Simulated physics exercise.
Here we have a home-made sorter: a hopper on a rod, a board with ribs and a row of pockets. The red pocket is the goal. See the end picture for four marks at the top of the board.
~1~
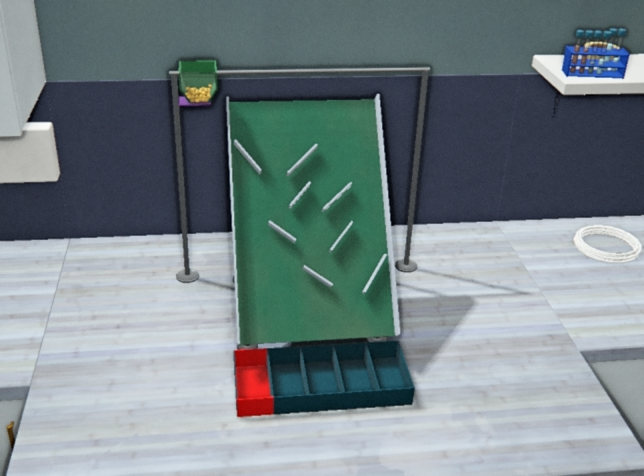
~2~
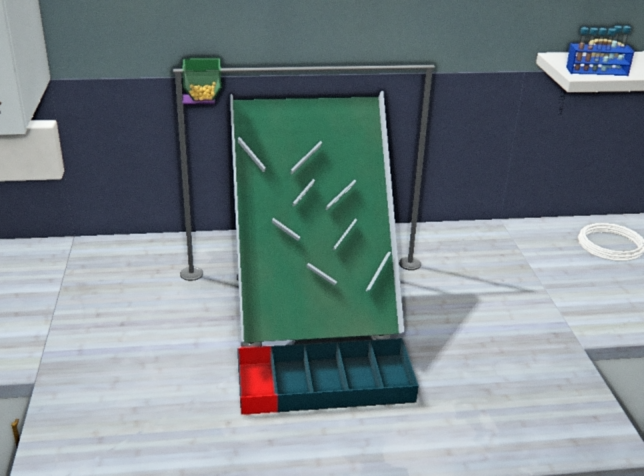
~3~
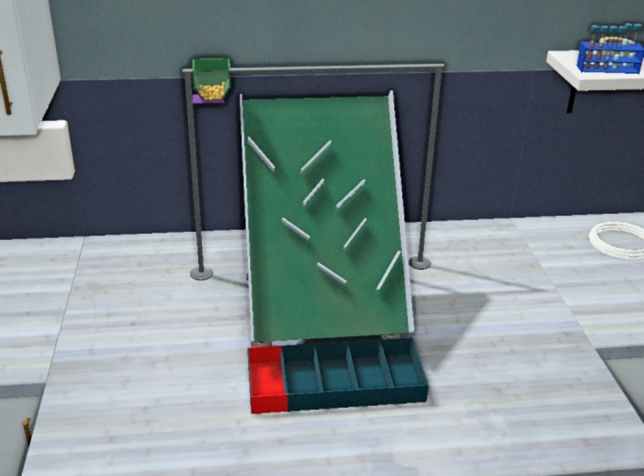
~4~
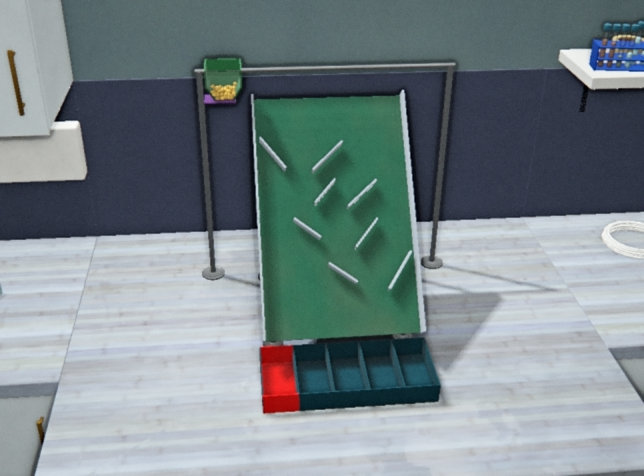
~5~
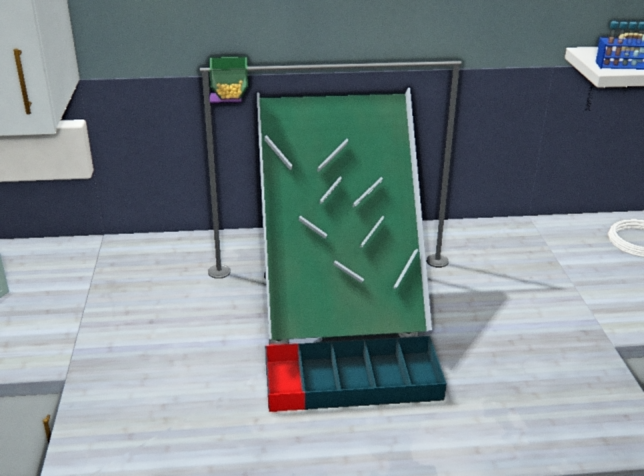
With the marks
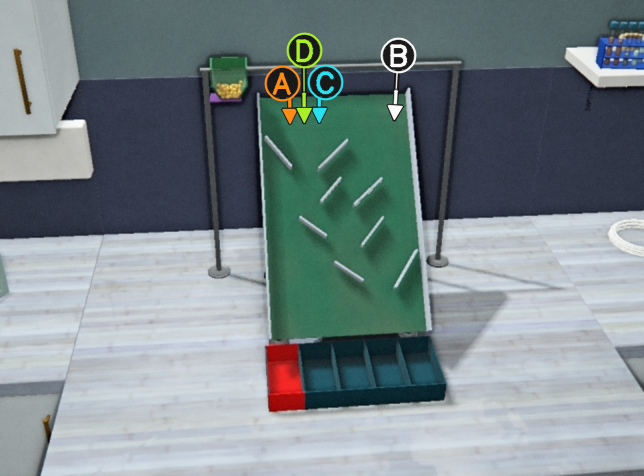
The camera drifts slowly left past a still green ribbed board, hopper and row of pockets.
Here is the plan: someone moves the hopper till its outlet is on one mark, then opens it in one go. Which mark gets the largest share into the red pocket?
It is C.
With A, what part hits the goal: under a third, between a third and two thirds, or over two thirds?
It is under a third.
On the marked copy, mark A meets the board at (289, 118); mark B meets the board at (394, 114); mark C meets the board at (319, 117); mark D meets the board at (304, 117).
With A, none at all in the red pocket, all but a few in other pockets, a small share outside the box.
With B, only a few in the red pocket, the bulk in other pockets, only a few held on the board, a small share outside the box.
With C, close to half in the red pocket, close to a third in other pockets, close to a quarter outside the box.
With D, a small share in the red pocket, the bulk in other pockets, a small share outside the box.
